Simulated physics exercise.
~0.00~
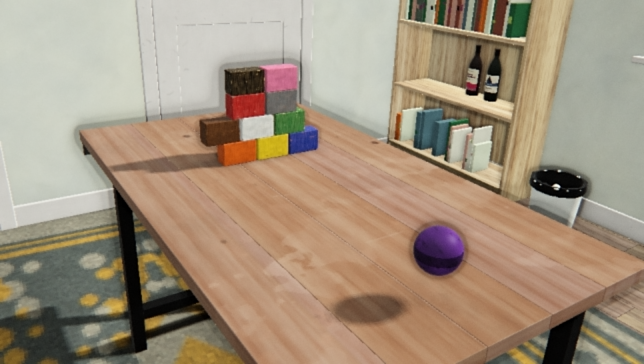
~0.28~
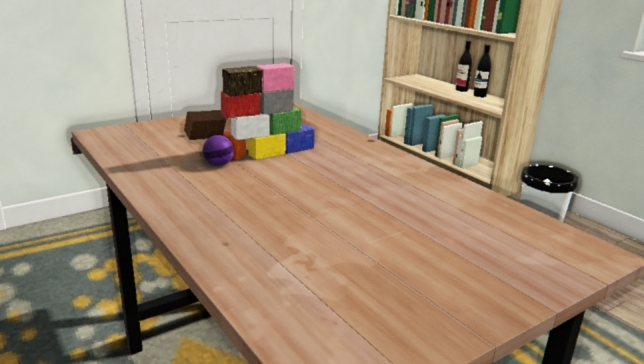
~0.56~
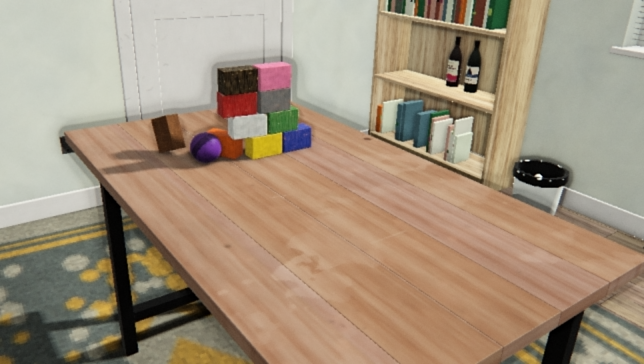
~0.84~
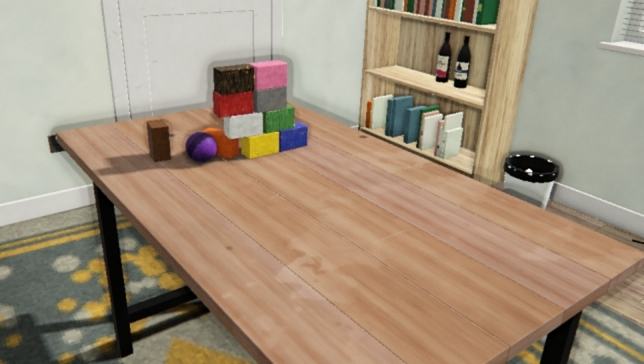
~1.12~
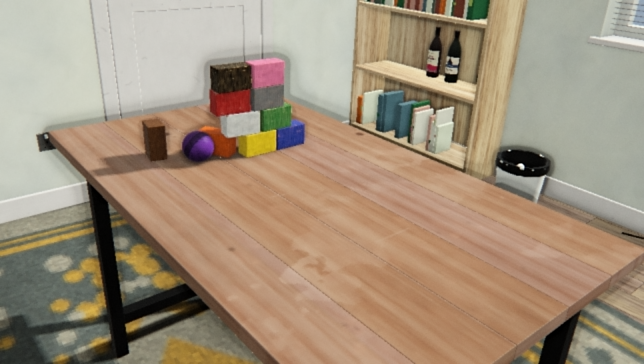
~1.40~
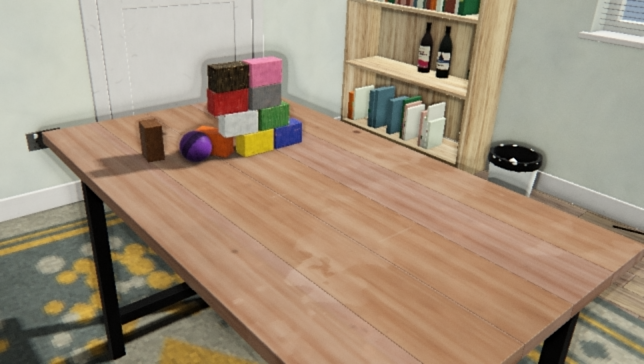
The video shows a purple ball moving left across a wooden table into a small pile of colored blocks, knocking the brown block off the left side and shifting the orange block slightly. The brown block ends lying apart, the ball rests beside the orange block, and the remaining blocks stay stacked.
